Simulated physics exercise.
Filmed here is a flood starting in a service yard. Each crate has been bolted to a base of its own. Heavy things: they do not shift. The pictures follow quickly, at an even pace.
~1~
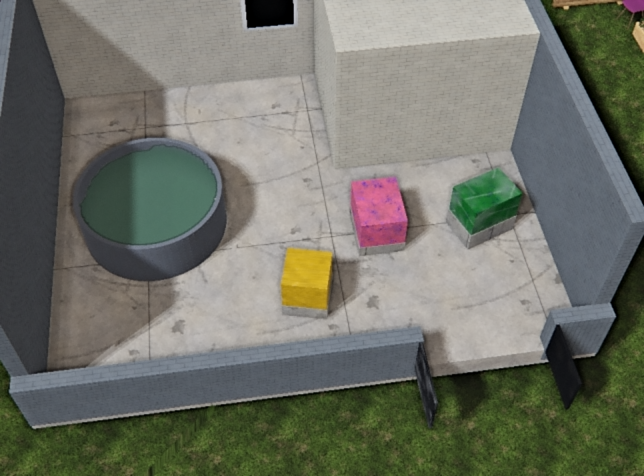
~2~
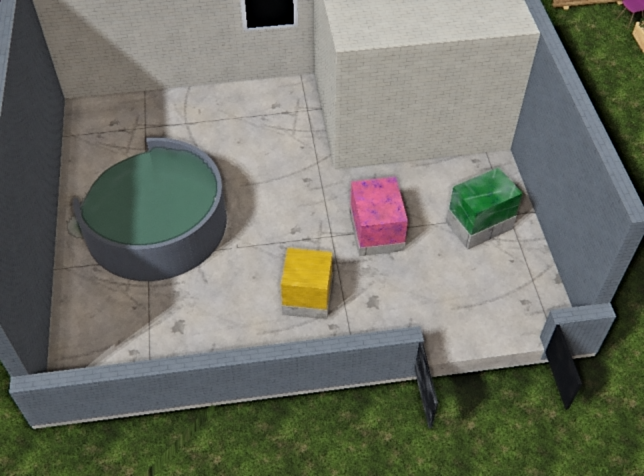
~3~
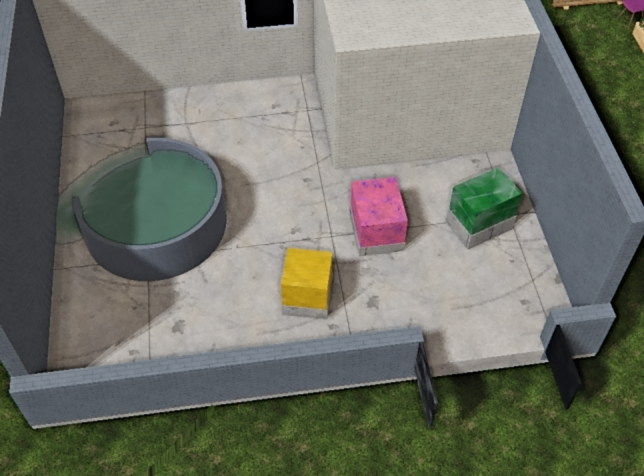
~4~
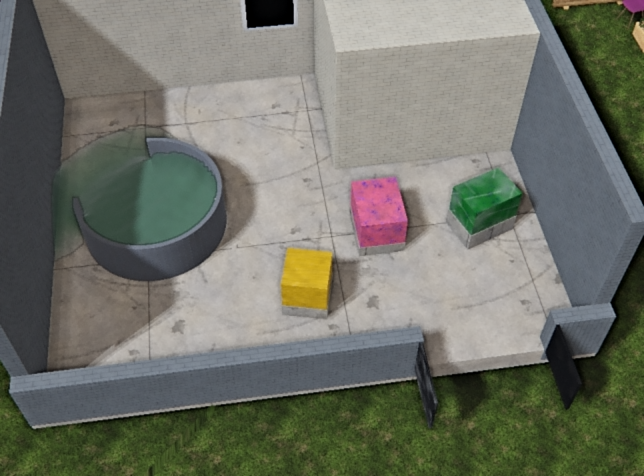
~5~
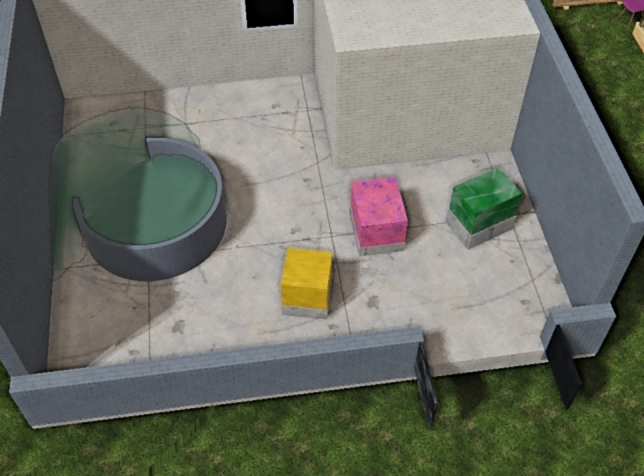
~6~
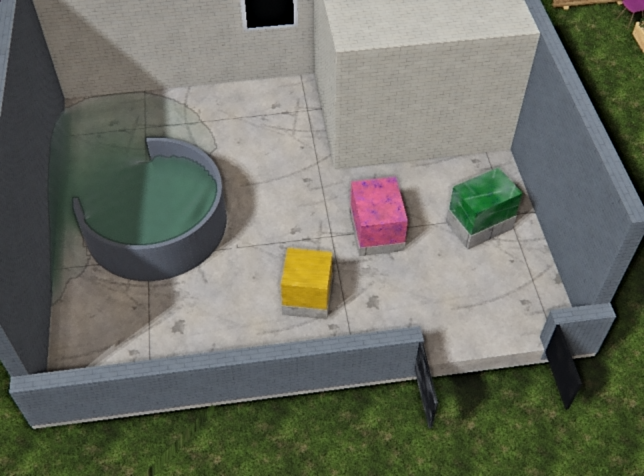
The video shows a walled yard with a round grey pool and yellow, pink and green blocks; a gap opens on the pool's far side, and greenish water pours out, spreading across the paving while the blocks stay still.
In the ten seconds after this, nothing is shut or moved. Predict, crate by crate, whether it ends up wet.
My prediction: The green crate will not even get damp. The yellow crate will not even get damp. The pink crate will not even get damp.
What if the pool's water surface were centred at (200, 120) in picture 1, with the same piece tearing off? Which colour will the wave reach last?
My pick is the green one.
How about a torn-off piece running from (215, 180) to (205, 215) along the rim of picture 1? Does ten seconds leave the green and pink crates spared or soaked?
Log: Green crate stays clear; pink crate is doused.
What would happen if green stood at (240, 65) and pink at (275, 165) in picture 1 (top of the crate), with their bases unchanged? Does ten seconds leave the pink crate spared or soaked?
One by one: Pink crate takes water.
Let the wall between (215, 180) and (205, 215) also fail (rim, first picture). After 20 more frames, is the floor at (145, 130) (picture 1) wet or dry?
Result for the point: Spared.
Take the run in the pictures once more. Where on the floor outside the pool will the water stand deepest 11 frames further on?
Deepest spot: Around (65, 113).
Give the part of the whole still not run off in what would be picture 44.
Roughly 100 parts in a hundred.
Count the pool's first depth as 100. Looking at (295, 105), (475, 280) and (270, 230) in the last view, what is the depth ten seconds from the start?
Going in order, roughly 6, 4 and 6 %.
A moment on, water covers 20 % of the floor; the green crate not reached, the yellow crate not reached, the pink crate not reached.
Next, water covers 30 % of the floor; the green crate not reached, the yellow crate not reached, the pink crate not reached.
Then, water covers 55 % of the floor; the green crate not reached, the yellow crate not reached, the pink crate water round its plinth.
Later, water covers 85 % of the floor; the green crate water round its plinth, the yellow crate water round its plinth, the pink crate water round its plinth.
In the end, water covers 95 % of the floor; the green crate stayed above the water, the yellow crate stayed above the water, the pink crate stayed above the water.
